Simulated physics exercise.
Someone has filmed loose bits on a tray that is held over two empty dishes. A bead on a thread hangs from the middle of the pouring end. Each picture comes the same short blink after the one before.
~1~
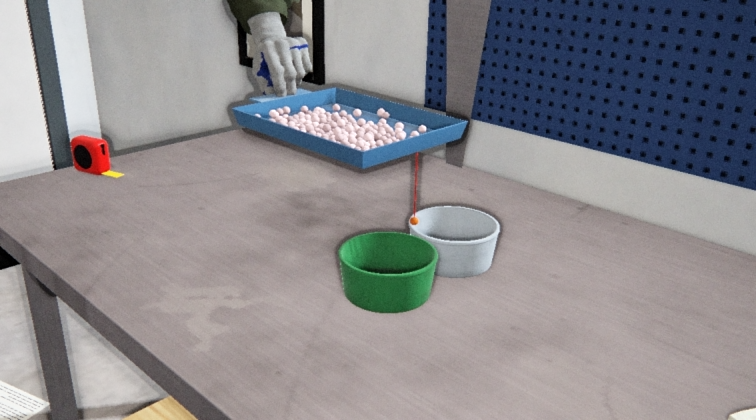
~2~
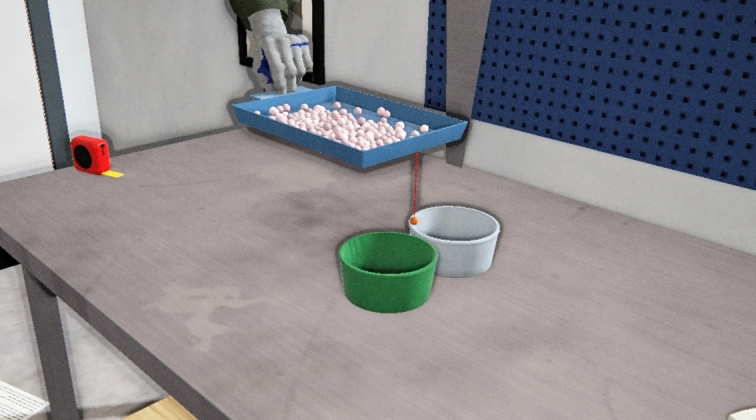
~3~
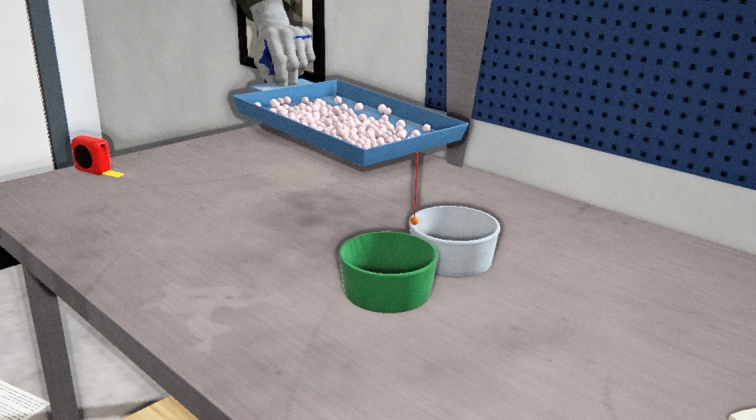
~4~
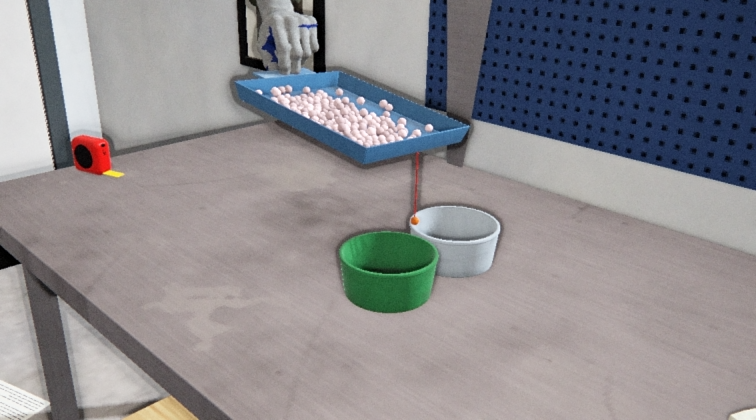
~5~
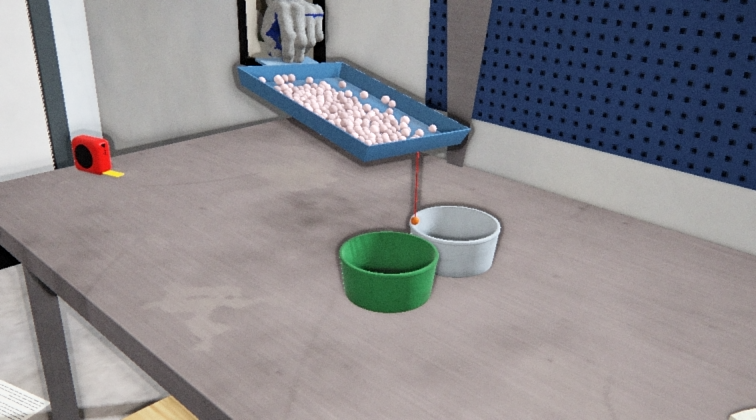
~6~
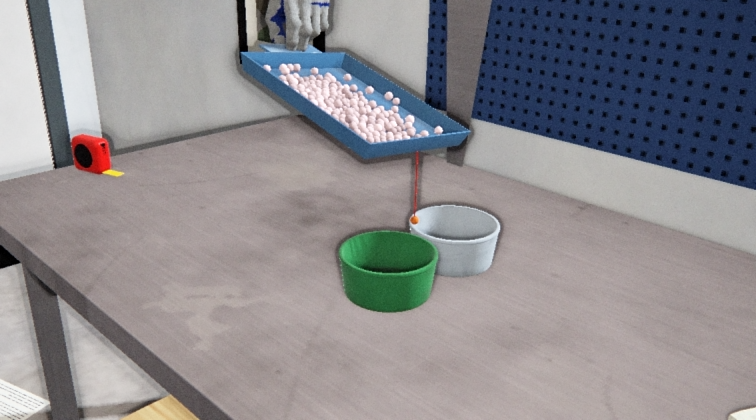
Blue tray of small pale pink beads tilting gradually, its far end rising beside a gloved hand, above green and white dishes.
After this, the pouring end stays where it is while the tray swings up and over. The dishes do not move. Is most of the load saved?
Caught overall: Over half.
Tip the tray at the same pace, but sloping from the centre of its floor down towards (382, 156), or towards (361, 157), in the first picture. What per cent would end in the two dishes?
The first gives 80 %, the second 80 %.
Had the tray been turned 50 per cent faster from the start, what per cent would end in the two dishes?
About 80 per cent.
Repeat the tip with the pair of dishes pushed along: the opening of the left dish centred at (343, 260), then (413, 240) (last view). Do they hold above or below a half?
At the first place under half, at the second most of it.
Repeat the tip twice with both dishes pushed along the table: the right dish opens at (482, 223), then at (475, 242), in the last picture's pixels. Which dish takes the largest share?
One: The right one. Two: The right one.
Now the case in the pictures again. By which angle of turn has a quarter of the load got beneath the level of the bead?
Roughly 80°.
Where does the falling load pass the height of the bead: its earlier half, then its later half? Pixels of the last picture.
Early half (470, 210), late half (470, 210).
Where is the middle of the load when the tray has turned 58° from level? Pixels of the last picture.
Around (430, 125).
Soon, tray tipped steeply; nearly all on the tray; a stray few in the right dish; a stray few outside both; a small part in the air.
A while on, tray tipped right over; a small part on the tray; a stray few in the left dish; about two thirds in the right dish; a small part outside both; a small part in the air.
Towards the end, tray tipped past a quarter turn; a stray few in the left dish; most in the right dish; a small part outside both.
Finally, tray tipped past a quarter turn; a stray few in the left dish; most in the right dish; a small part outside both.
